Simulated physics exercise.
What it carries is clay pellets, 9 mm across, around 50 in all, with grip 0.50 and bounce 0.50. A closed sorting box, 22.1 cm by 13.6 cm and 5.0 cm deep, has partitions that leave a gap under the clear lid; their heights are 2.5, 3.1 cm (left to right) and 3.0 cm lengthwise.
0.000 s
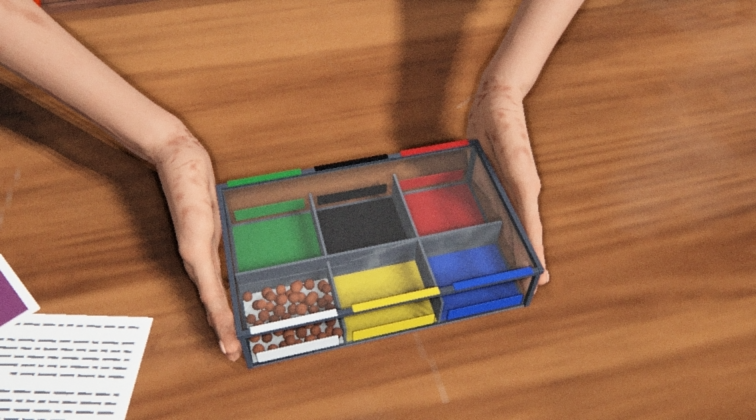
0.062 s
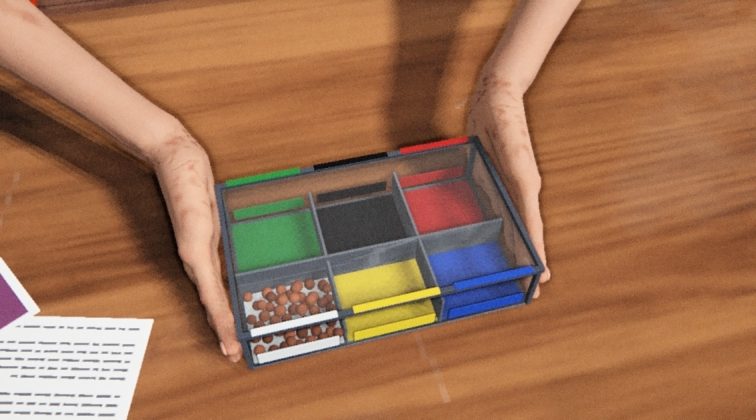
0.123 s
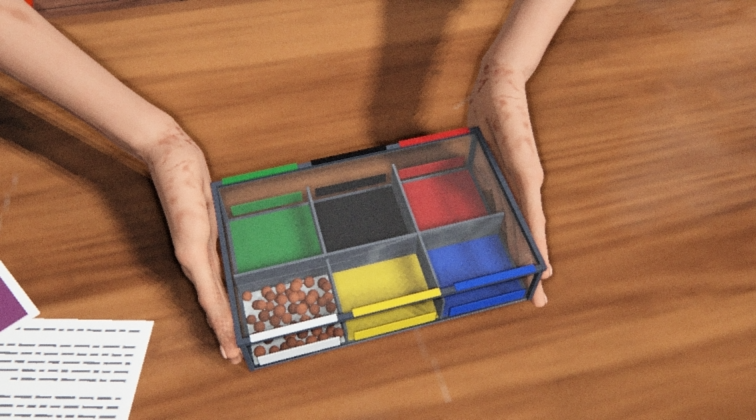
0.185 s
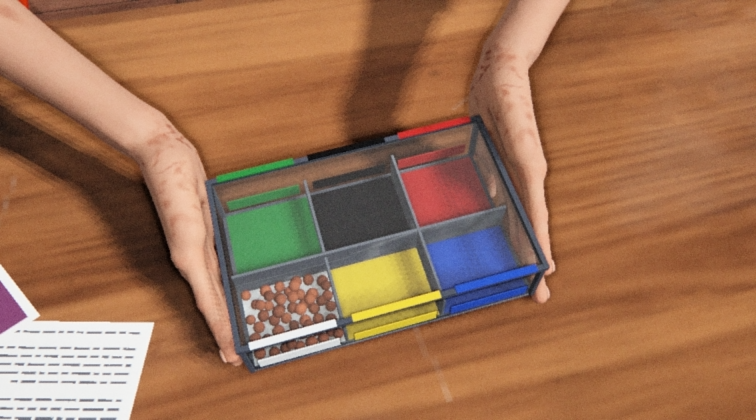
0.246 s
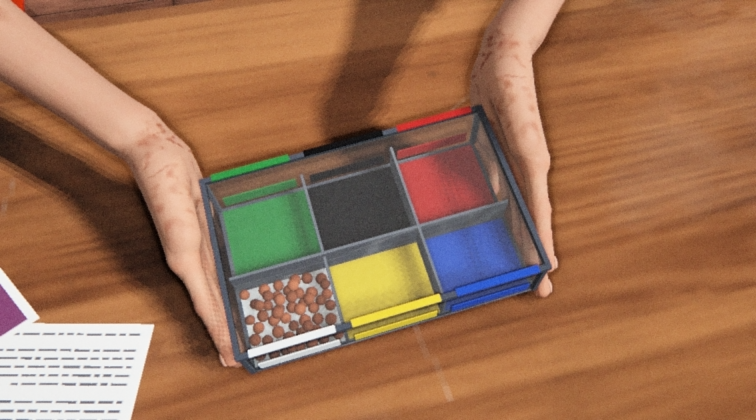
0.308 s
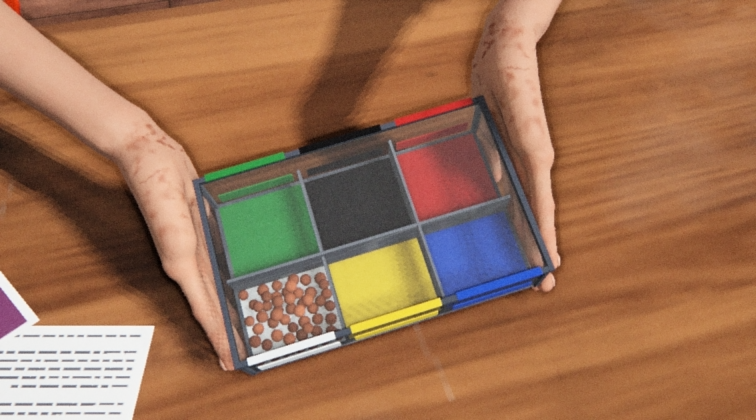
Two hands tilting a clear-lidded box of six coloured compartments toward its left front corner, brown pellets staying in the white one.
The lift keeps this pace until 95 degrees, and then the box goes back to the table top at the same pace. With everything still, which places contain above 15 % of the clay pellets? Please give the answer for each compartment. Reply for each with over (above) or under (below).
Red - under, blue - under, green - under, yellow - under, white - over, black - under.
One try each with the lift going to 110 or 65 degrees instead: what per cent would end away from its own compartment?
About 0 and 0 per cent.
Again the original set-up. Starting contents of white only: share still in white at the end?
I'd put it at roughly 100 per cent.
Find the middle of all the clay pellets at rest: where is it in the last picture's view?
Look around (284, 342) in the last picture.
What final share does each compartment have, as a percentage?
Final shares in percent: Red 0, blue 0, green 0, yellow 0, white 100, black 0.
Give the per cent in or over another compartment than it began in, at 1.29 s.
At that moment it's some 0 per cent.
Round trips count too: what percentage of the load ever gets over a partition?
Estimate: Around 0 %.
After 1.29 s, tilt 94 degrees; white 100 %.
After 1.94 s, tilt 41 degrees; white 100 %.
Then, at 2.64 s, tilt 0 degrees; white 100 %.
By 3.1 s all is still; red 0 %, blue 0 %, green 0 %, yellow 0 %, white 100 %, black 0 %.
